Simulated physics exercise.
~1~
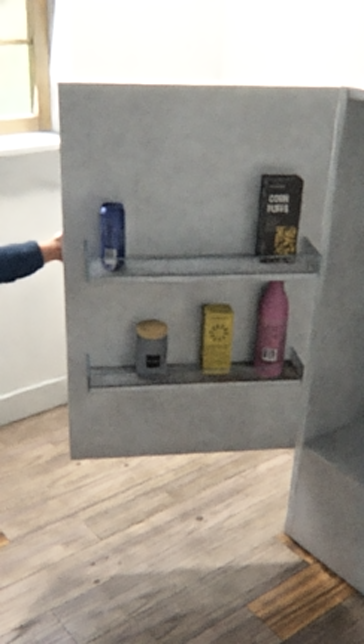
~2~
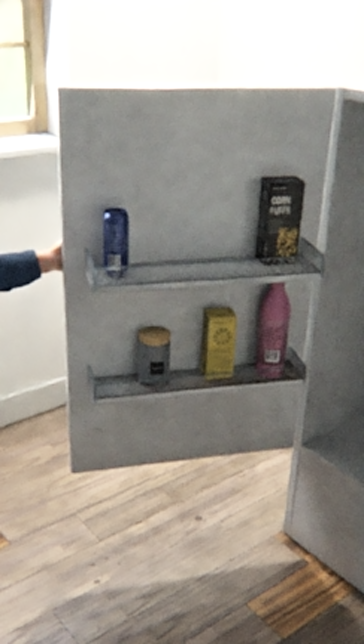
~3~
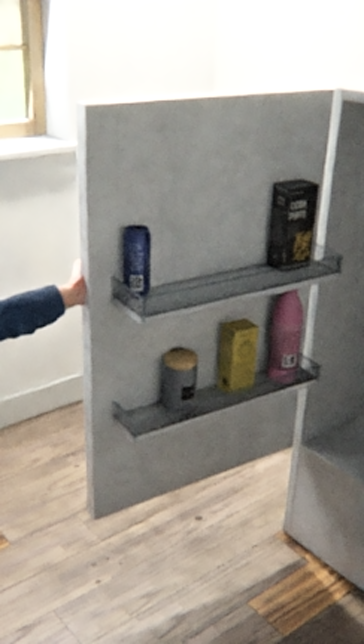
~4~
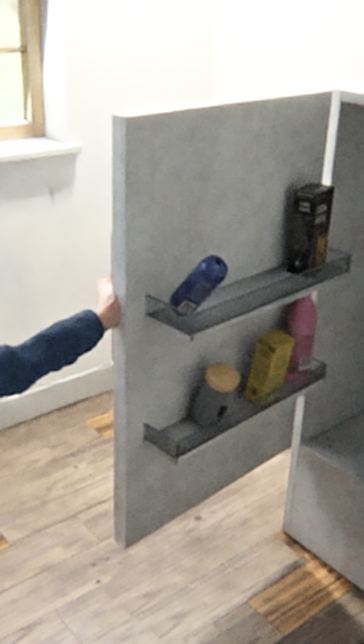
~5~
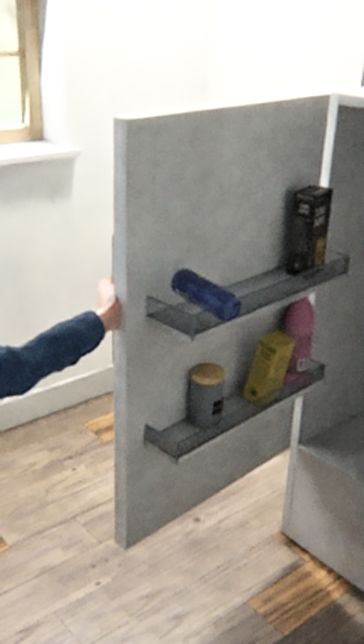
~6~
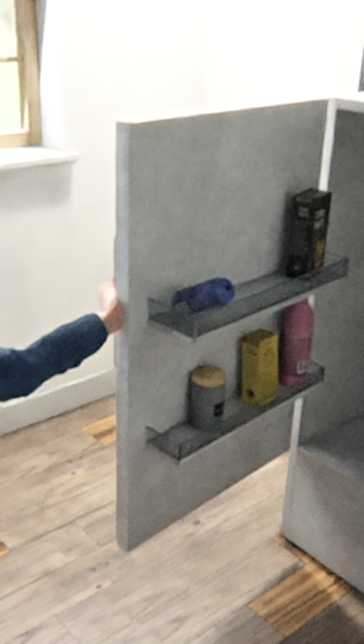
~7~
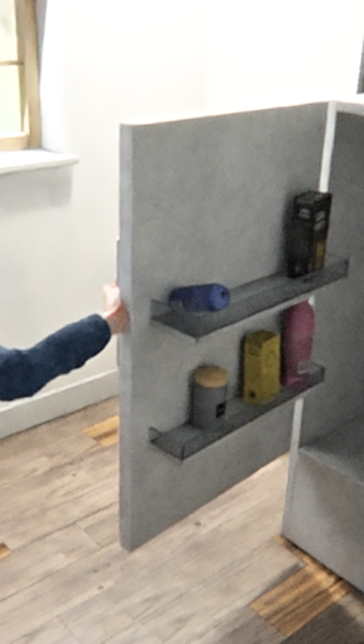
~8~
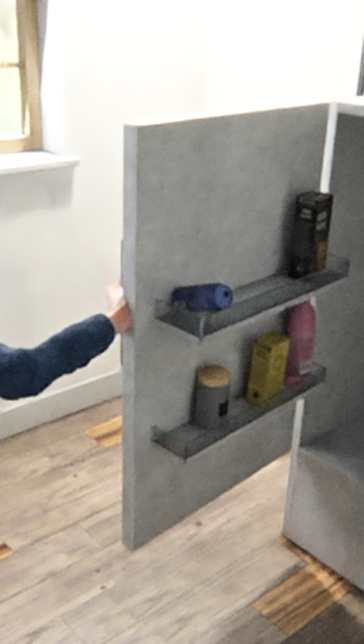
In the video, a hand swings a gray door holding five containers on two racks until it stops; the blue can tips onto its side on the upper rack, while the jar and yellow carton tilt, then settle upright, and everything stays behind the rails.
